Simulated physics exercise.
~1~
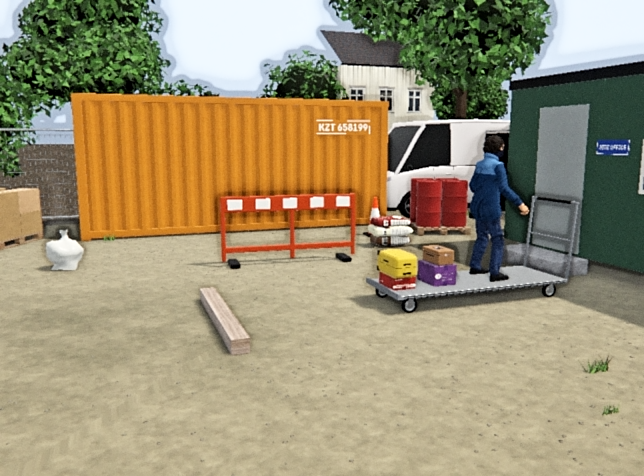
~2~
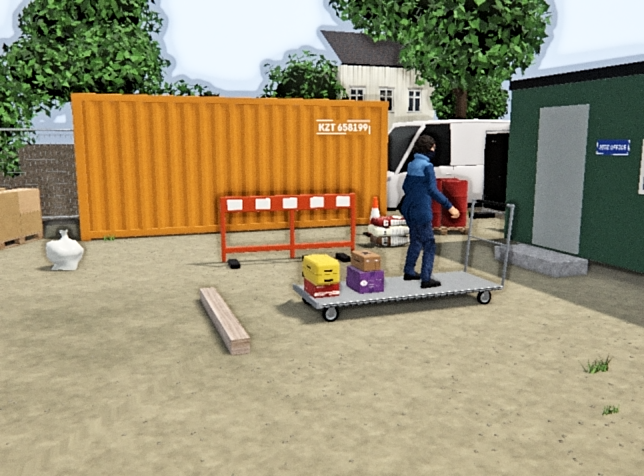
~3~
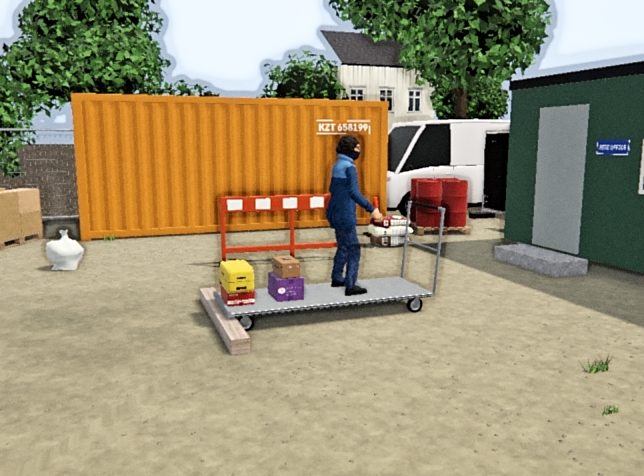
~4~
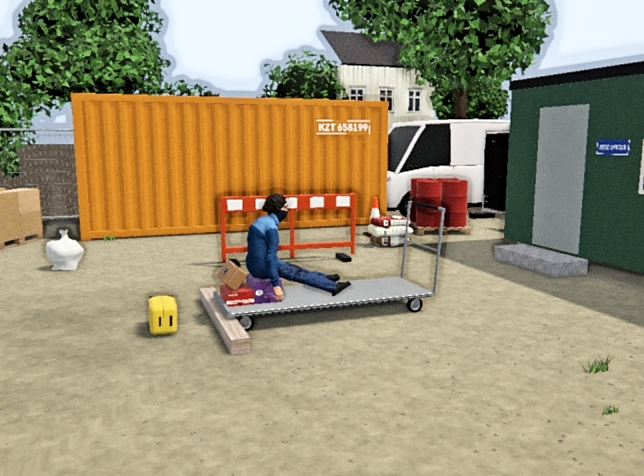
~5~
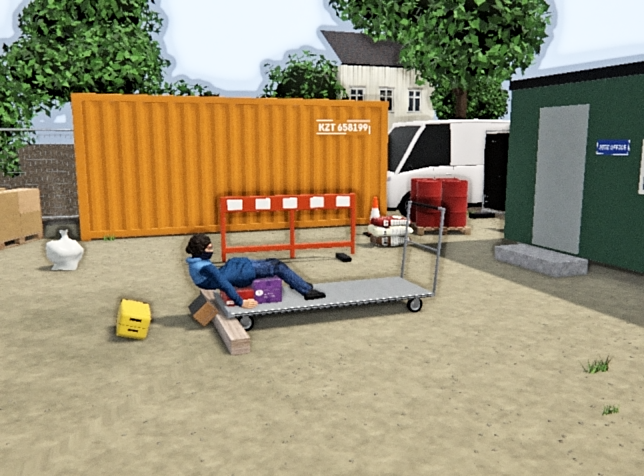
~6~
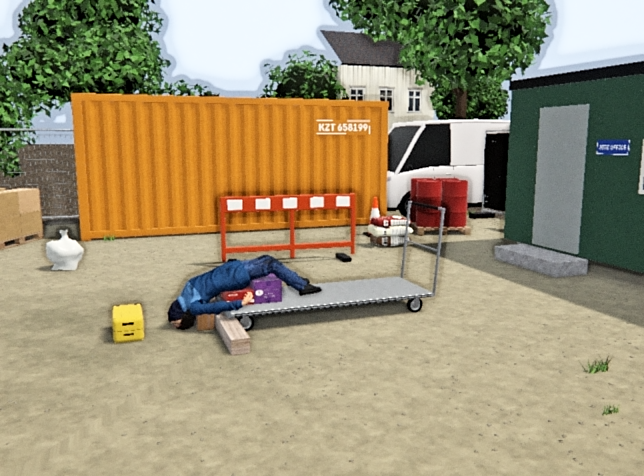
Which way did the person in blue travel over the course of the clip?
The person moved to the left, first riding on the cart and then falling that way over its front end.
A person in blue rode left on a flat cart until it stopped at a low kerb, then toppled forward and ended slumped over the front edge, hips still aboard, while a yellow case and a brown box tumbled off.
